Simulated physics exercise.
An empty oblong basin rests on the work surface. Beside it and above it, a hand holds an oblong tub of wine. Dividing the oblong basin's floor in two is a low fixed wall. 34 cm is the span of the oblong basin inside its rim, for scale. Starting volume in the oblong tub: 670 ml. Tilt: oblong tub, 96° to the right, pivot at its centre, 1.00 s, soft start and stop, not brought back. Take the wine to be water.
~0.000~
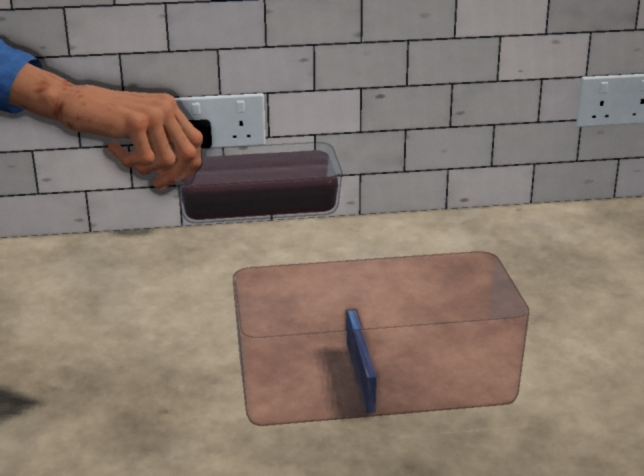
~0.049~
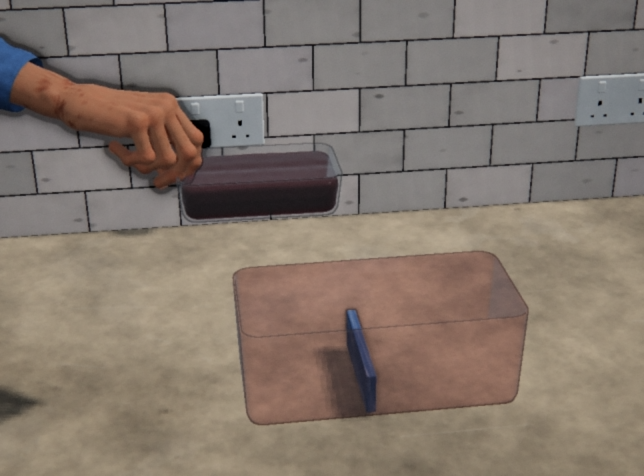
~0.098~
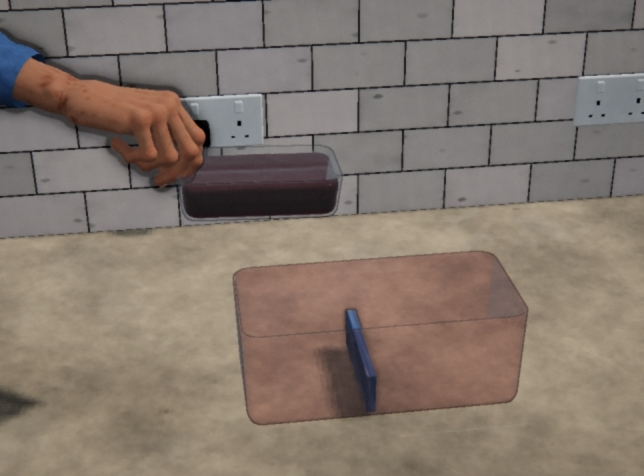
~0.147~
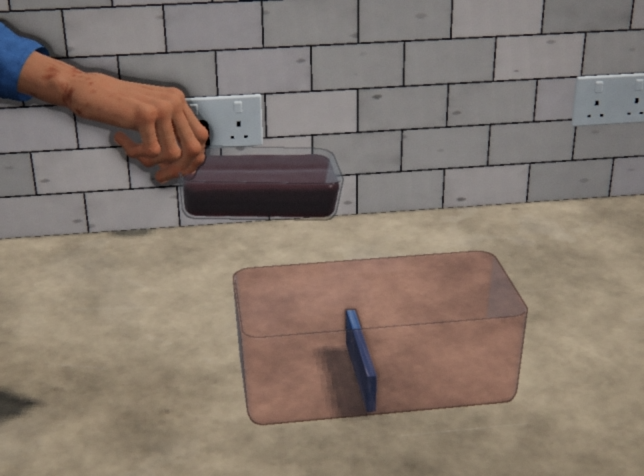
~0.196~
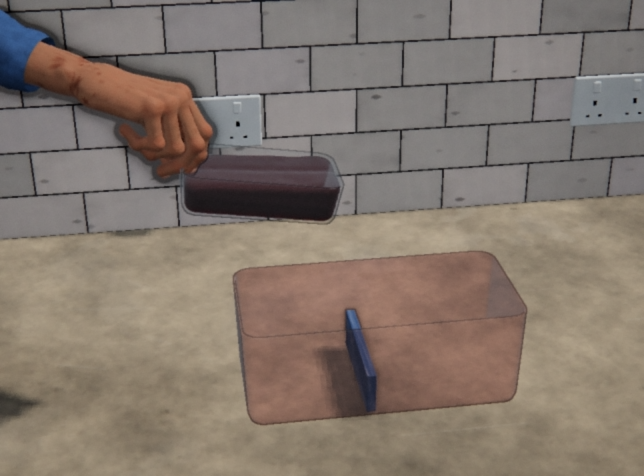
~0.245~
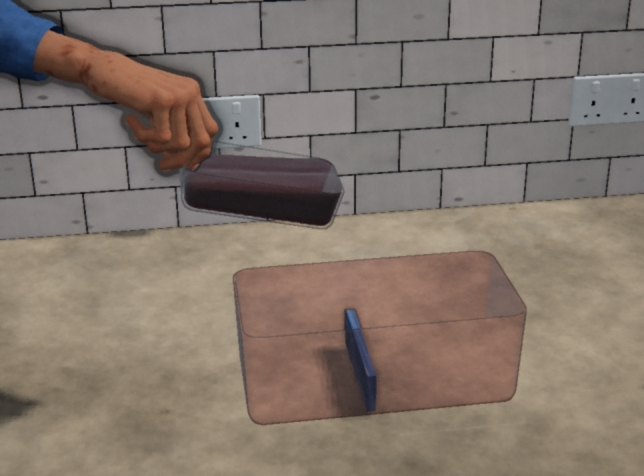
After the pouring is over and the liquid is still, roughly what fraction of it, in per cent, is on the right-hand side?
Roughly 78 out of 100 parts.
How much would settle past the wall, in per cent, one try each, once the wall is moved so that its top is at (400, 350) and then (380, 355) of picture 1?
50 then 65 %.
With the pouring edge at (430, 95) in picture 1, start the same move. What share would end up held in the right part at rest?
Result then: Approx. 75 %.
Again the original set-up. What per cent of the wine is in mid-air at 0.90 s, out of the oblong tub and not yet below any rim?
Something like 2 per cent is in the air then.
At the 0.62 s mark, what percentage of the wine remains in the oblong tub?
Close to 14 in a hundred.
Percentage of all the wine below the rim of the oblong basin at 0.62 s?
Around 32 percent.
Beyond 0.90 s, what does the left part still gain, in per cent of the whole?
Around 4 in a hundred.
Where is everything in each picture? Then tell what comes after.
In the first picture, it leans 0°; its right rim is at (336, 160); the wine meets the walls at (180, 173) and (334, 164); the oblong basin's rim runs from (237, 304) to (512, 283); the wall's top is at (361, 343).
In the second picture, it leans 1°; its right rim is at (336, 161); the wine meets the walls at (180, 172) and (333, 164).
In the third picture, it leans 2°; its right rim is at (337, 164); the wine meets the walls at (180, 171) and (334, 165).
In the fourth picture, it leans 5°; its right rim is at (337, 167); the wine meets the walls at (181, 171) and (335, 168).
In the fifth picture, it leans 9°; its right rim is at (338, 173); the wine meets the walls at (182, 171) and (335, 169).
In the sixth picture, it leans 14°; its right rim is at (338, 179); the wine meets the walls at (184, 169) and (337, 173); 1 per cent is over the edge.
Then, 0.62 s in, the tilt is 66° and 15 per cent is still to pour, 1 is left of the wall and 31 right of it.
Then, 0.90 s in, the tilt is 94° and 3 per cent is still to pour, 13 is left of the wall and 78 right of it.
Then, 1.19 s in, the tilt is 96° and 0 per cent is still to pour, 16 is left of the wall and 78 right of it.
Then, 1.50 s in, the tilt is 96° and 0 per cent is still to pour, 17 is left of the wall and 78 right of it.
Finally, 17 per cent lies left of the wall, 78 right of it and 5 outside.
